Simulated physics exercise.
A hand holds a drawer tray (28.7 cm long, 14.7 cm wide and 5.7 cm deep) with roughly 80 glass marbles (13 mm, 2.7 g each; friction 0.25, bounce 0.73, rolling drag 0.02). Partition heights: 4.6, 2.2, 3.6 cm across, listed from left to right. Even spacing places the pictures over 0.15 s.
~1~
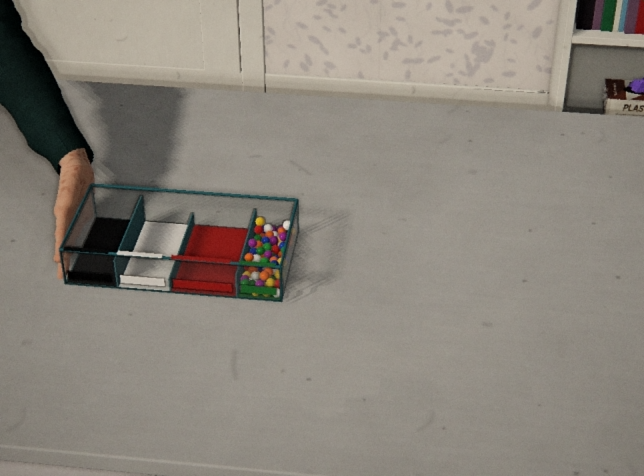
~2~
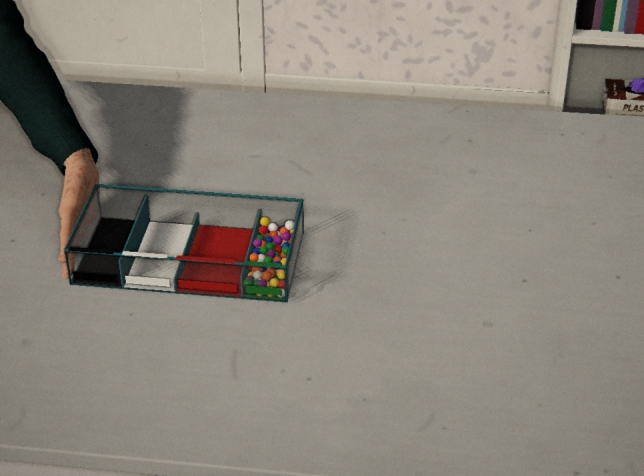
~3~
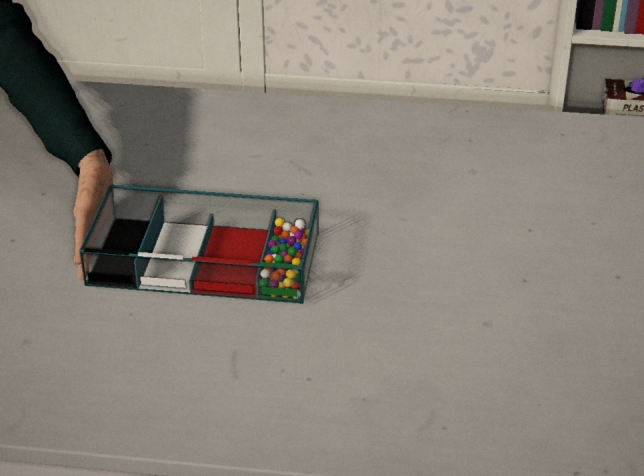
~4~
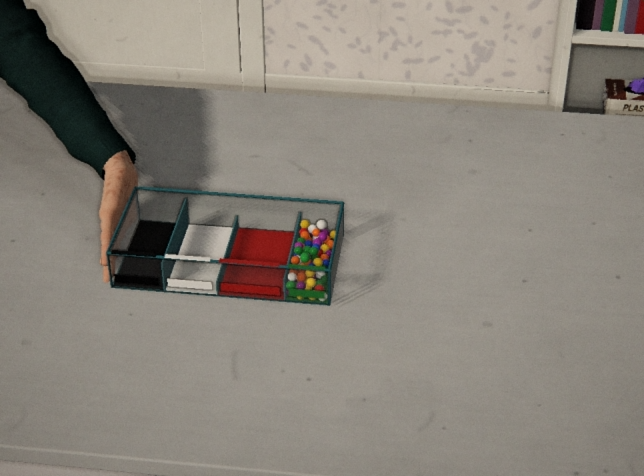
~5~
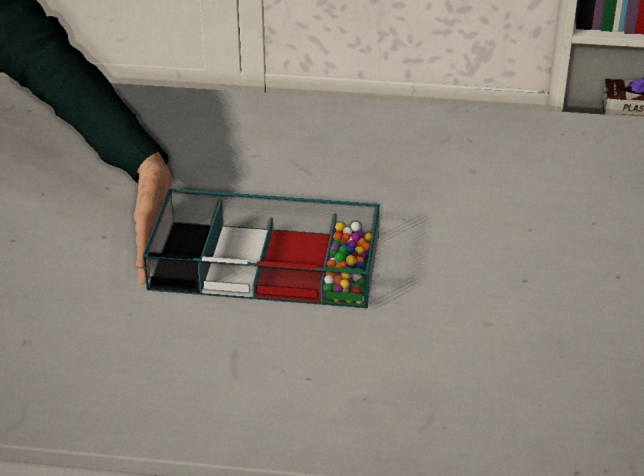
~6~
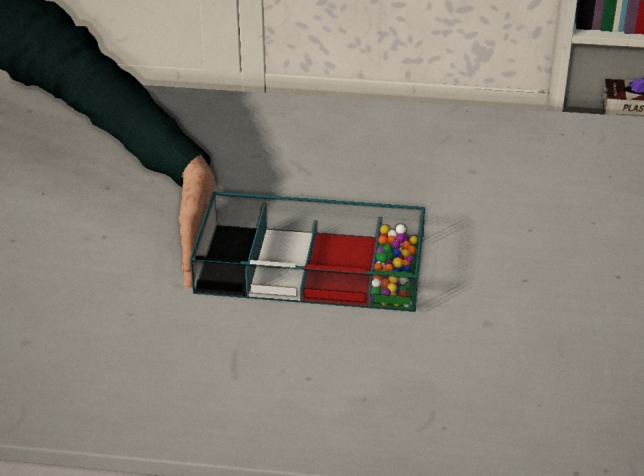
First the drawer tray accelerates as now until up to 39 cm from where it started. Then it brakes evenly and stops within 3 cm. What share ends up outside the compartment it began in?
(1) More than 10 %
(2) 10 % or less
1, more than 10 %.
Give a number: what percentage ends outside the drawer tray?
20 %.
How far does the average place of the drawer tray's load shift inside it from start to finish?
Roughly 1.5 centimetres.
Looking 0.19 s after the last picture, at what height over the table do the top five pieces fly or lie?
Height: About 19 centimetres.
Then, 0.07 s after the last picture, tilt 0 degrees; green 100 %; 0 % away from where they began.
Then, 0.13 s after the last picture, tilt 0 degrees; red 5 %, green 95 %; 5 % away from where they began.
Then, 0.19 s after the last picture, tilt 0 degrees; red 5 %, green 80 %, in the air 15 %; 20 % away from where they began.
Then, 0.24 s after the last picture, tilt 0 degrees; red 5 %, green 75 %, in the air 20 %; 25 % away from where they began.
In the end, red 5 %, outside 20 %, green 75 %; 25 % away from where they began.
